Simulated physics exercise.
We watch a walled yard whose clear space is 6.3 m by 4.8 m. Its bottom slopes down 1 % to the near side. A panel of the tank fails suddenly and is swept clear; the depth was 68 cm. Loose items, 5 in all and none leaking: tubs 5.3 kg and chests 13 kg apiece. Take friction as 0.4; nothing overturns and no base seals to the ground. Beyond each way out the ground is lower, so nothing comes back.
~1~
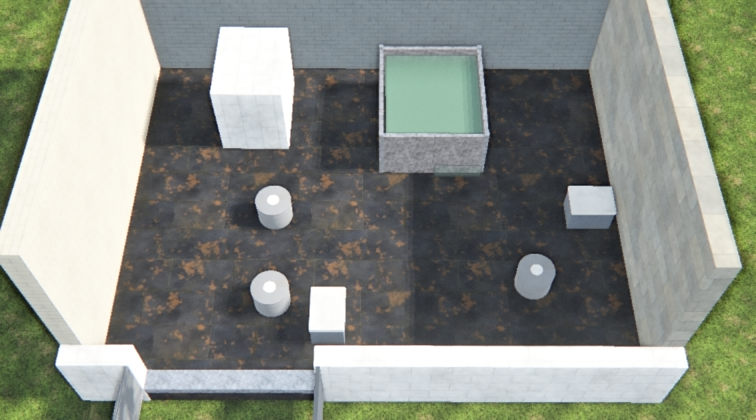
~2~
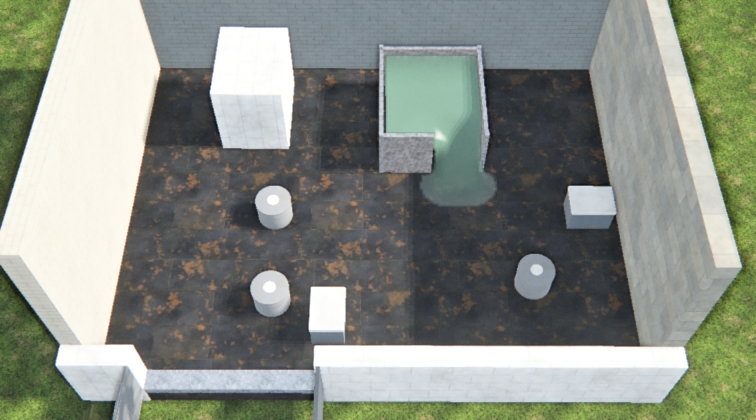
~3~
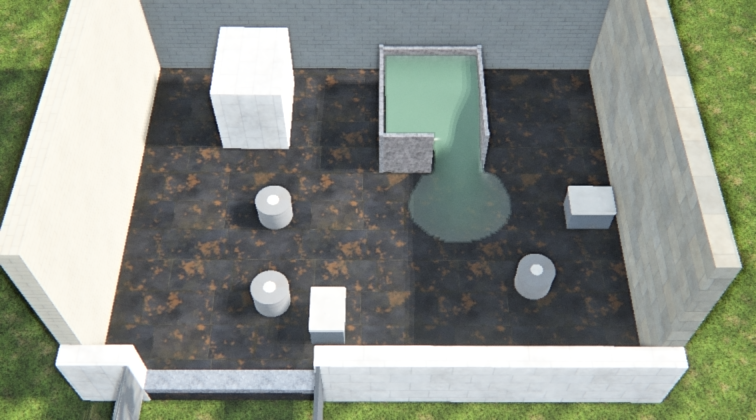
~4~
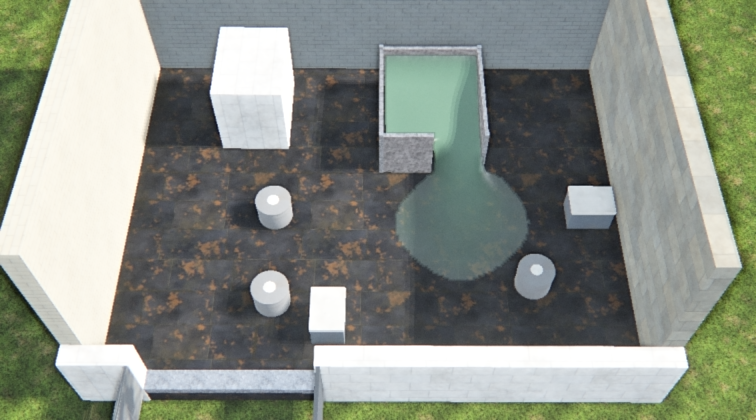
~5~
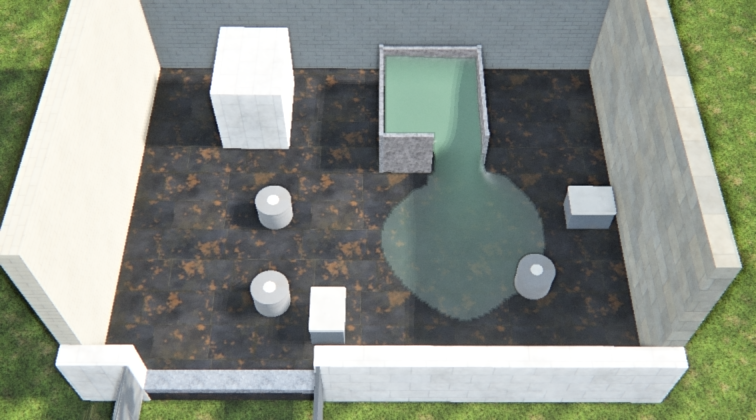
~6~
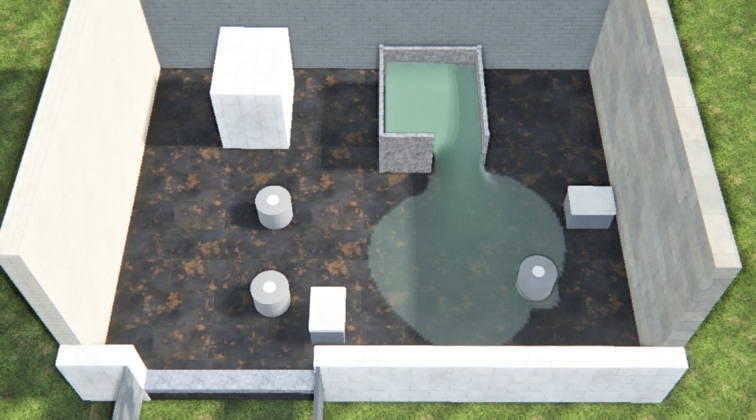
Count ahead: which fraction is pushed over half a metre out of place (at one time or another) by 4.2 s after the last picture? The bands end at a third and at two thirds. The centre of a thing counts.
That comes to two thirds or more.
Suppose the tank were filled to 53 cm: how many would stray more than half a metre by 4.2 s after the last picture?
Then 4.
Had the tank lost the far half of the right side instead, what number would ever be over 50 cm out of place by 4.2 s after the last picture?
In that case 3 of them.
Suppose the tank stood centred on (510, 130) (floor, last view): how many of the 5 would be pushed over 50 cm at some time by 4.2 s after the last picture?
In that case 5 of them.
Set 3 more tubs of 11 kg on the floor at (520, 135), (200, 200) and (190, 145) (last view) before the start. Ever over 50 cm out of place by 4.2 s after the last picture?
In turn: Short of it, less, short of it.
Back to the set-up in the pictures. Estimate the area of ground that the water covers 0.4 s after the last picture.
About 9.5 m2.
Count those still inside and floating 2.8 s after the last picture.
I count 1.
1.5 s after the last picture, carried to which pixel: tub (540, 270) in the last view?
Near (620, 309).
Then, 0.4 s after the last picture 1 of 5 are over 50 cm from their spots; 0 afloat.
Then, 1.5 s after the last picture 1 of 5 are over 50 cm from their spots; 1 afloat.
Then, 2.8 s after the last picture 3 of 5 are over 50 cm from their spots; 1 afloat.
Then, 4.2 s after the last picture 4 of 5 are over 50 cm from their spots, and 4 have been at some point; 1 afloat.
